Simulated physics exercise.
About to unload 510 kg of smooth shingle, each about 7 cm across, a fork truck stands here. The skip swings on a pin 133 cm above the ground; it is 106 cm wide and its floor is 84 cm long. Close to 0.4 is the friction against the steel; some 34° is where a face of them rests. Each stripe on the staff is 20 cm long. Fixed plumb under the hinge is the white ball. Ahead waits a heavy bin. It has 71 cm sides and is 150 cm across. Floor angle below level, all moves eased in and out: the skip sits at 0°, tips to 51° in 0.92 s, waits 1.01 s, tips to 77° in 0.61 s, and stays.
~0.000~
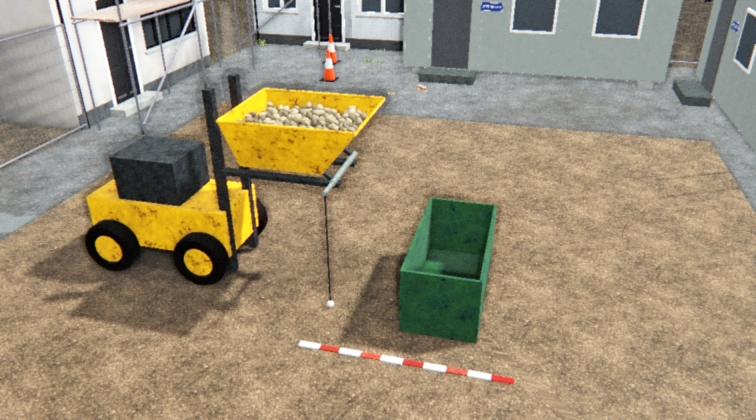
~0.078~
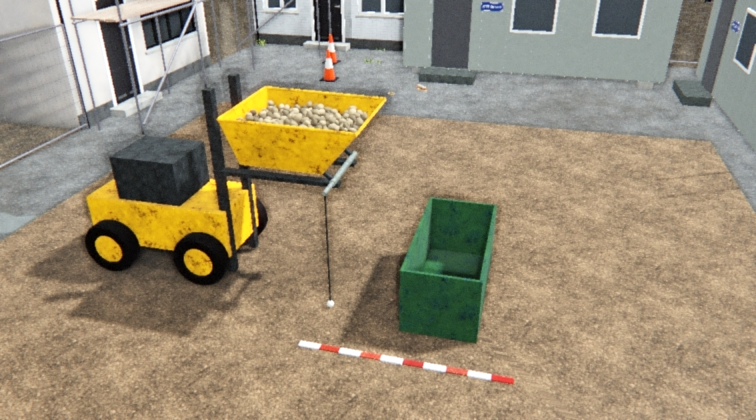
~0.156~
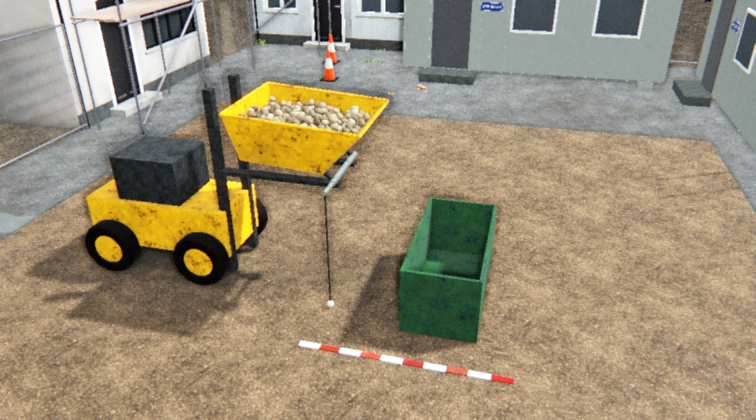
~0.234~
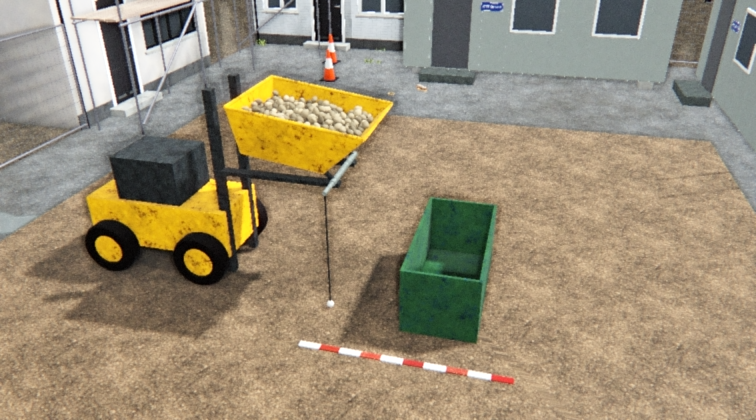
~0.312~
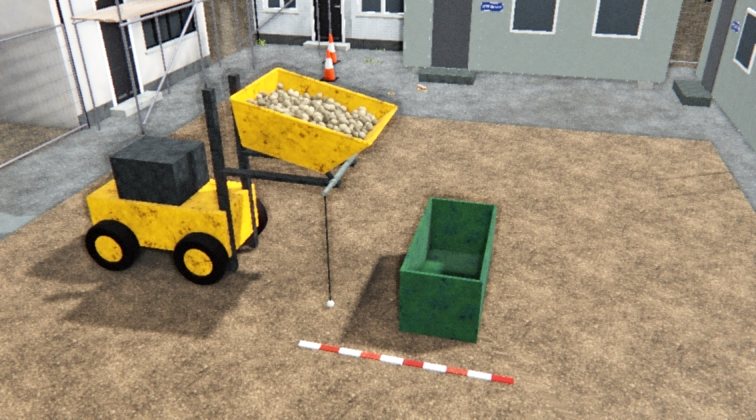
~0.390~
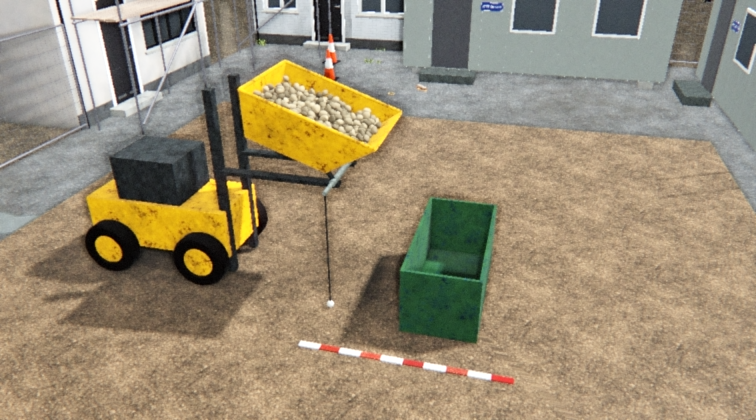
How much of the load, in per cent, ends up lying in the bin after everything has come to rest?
Roughly 100 per cent of it.
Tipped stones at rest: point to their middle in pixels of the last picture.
The middle should be near (453, 277).
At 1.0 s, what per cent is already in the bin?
Close to 0 per cent at that time.
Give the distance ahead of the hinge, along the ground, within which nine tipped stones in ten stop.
Roughly 140 cm.
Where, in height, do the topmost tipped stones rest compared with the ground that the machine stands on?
Roughly 48 cm above ground level.
After 0.7 s the floor is at 43°; 100 % in the skip; the foremost stones are at (381, 157).
After 1.0 s the floor is at 51°; 100 % in the skip; the foremost stones are at (409, 164).
After 3.0 s the floor is at 77°; 17 % in the skip, 4 % short of the bin, 78 % in the bin, 1 % beside or beyond the bin; the foremost stones are at (486, 325).
After 5.5 s the floor is at 77°; 0 % in the skip, 1 % short of the bin, 98 % in the bin, 1 % beside or beyond the bin; the foremost stones are at (487, 319).
